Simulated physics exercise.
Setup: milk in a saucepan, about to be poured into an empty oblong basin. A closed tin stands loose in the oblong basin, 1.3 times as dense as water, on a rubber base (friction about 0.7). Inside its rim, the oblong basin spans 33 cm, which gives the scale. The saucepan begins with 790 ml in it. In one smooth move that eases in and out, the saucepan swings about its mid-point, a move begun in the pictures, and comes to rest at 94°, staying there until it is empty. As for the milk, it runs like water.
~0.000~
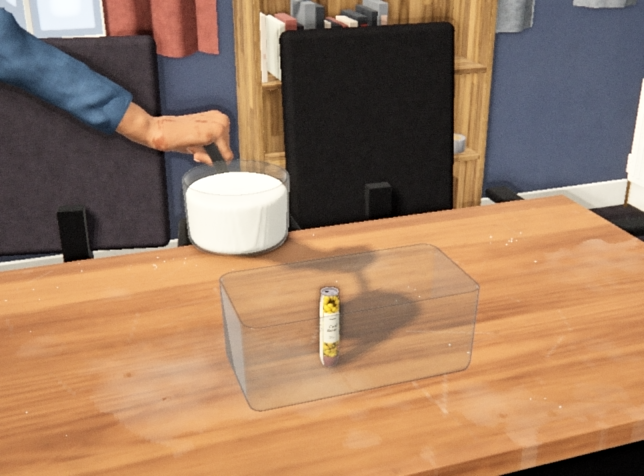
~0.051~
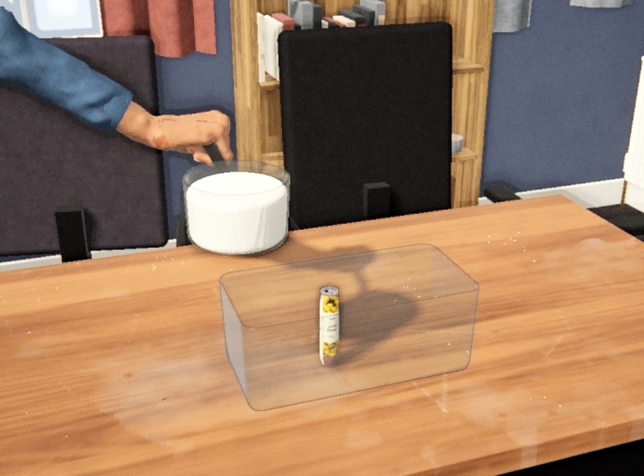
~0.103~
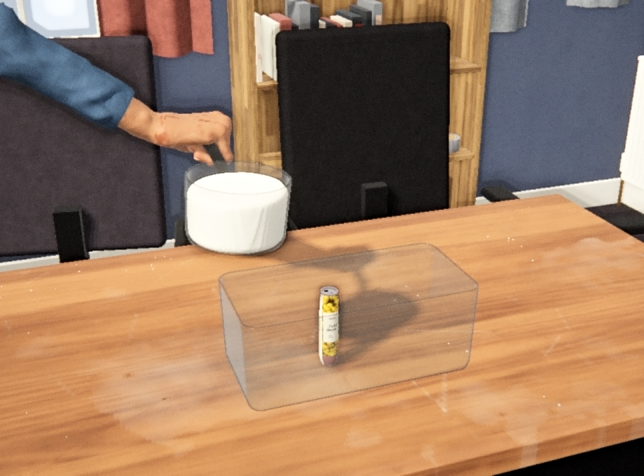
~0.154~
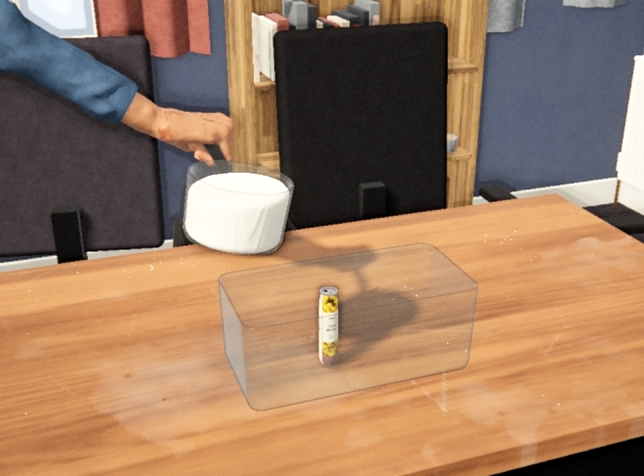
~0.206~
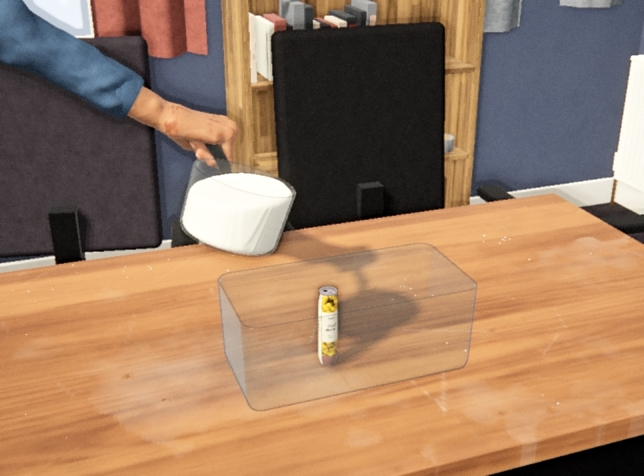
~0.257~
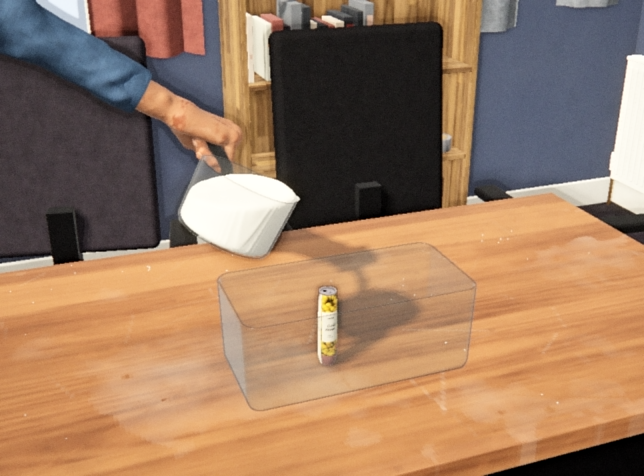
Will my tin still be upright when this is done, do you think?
Looks to me like it can't hold out.
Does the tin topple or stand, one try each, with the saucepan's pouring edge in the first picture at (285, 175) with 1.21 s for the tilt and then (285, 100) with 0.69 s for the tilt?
Run one: It does not tip. Run two: It does not tip.
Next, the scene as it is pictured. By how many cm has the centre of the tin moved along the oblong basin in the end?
The middle of the tin ends some 7.5 cm along the basin.
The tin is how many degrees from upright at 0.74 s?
Lean: Around 0° from upright.
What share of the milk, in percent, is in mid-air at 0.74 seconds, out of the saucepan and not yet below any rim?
10 in a hundred, give or take.
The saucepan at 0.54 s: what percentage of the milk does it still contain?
About 48 percent.
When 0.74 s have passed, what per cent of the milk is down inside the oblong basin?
Near 76 in a hundred.
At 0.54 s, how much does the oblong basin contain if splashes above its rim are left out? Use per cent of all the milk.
Fraction in basin: Approx. 18%.
Then, 0.54 s in, the tilt is 83° and 48 per cent is still to pour; the tin stands where it began.
Then, 0.74 s in, the tilt is 94° and 15 per cent is still to pour; the tin stands where it began.
Then, 0.96 s in, the tilt is 94° and 5 per cent is still to pour; the tin leans 14°.
Then, 1.19 s in, the tilt is 94° and 1 per cent is still to pour; the tin lies on its side.
Finally, the tin lies on its side.
